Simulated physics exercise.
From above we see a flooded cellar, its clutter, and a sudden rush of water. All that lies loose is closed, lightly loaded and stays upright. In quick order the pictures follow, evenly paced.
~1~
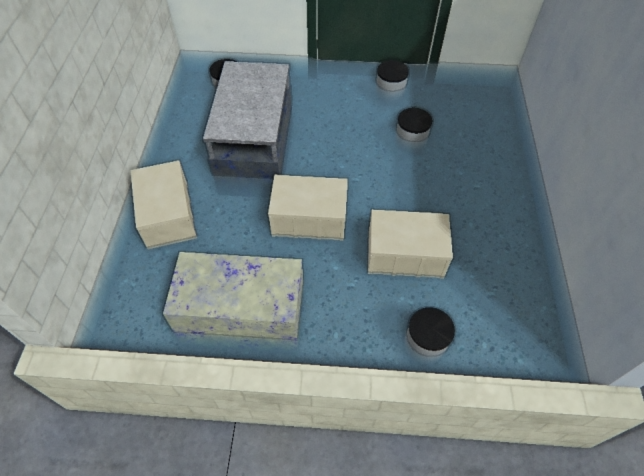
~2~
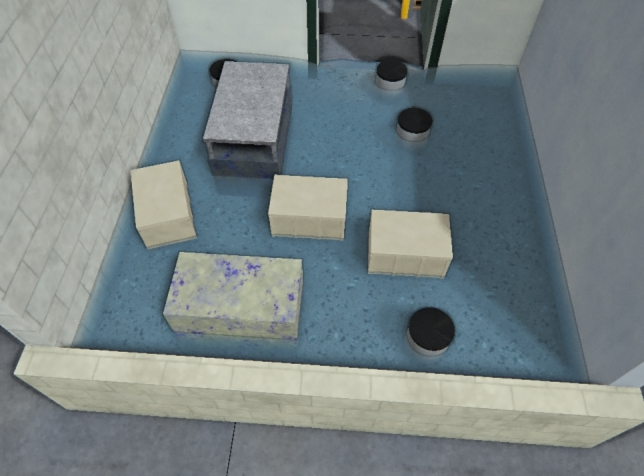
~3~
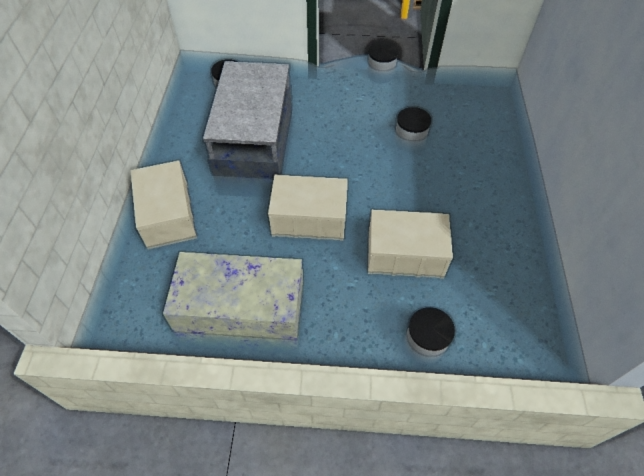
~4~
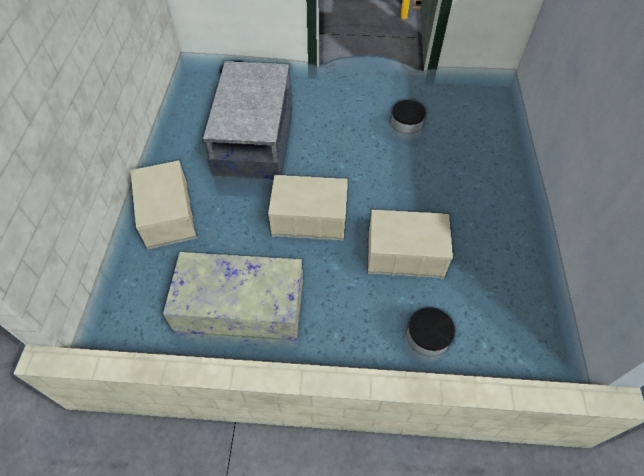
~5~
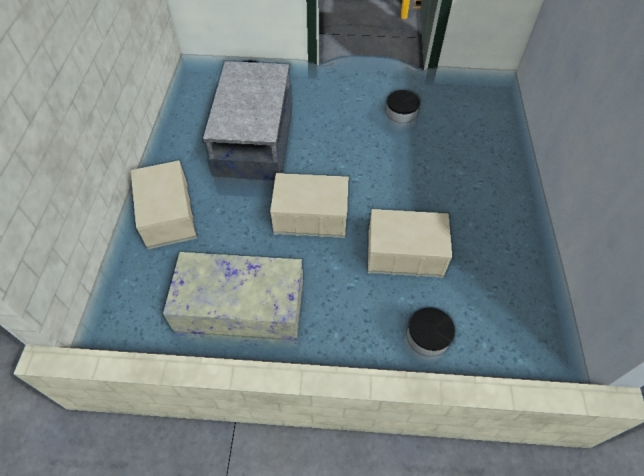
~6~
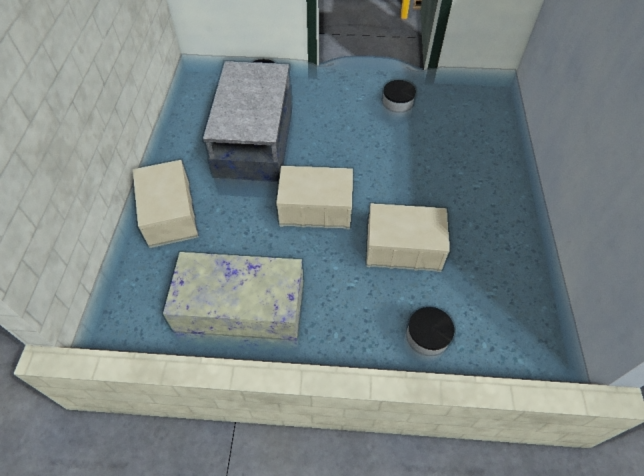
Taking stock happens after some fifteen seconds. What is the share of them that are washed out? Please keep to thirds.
Top band.
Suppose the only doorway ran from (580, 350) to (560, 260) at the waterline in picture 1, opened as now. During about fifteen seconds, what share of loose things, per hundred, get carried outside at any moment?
60 per cent.
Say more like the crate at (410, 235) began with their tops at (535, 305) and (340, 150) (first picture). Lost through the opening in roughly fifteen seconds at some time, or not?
Going one by one, I'd say it doesn't leave and then it leaves.
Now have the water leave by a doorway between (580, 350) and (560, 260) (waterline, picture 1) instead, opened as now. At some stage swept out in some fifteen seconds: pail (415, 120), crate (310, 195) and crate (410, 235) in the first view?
Okay, so: Makes it outside for the first, makes it outside for the second, makes it outside for the third.
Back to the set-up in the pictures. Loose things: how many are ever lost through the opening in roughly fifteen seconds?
The total here is 5.
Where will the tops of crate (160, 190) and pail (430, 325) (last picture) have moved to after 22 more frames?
I'd expect them about (180, 171) and (442, 279).
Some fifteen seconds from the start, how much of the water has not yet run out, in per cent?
About 40 percent.
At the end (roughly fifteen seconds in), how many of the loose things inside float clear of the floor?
The tally stands at 1.
A moment on, 1 of 7 are out; 6 afloat.
Next, 3 of 7 are out; 4 afloat.
Later, 4 of 7 are out; 2 afloat.
In the end, 5 of 7 are out; 1 afloat.
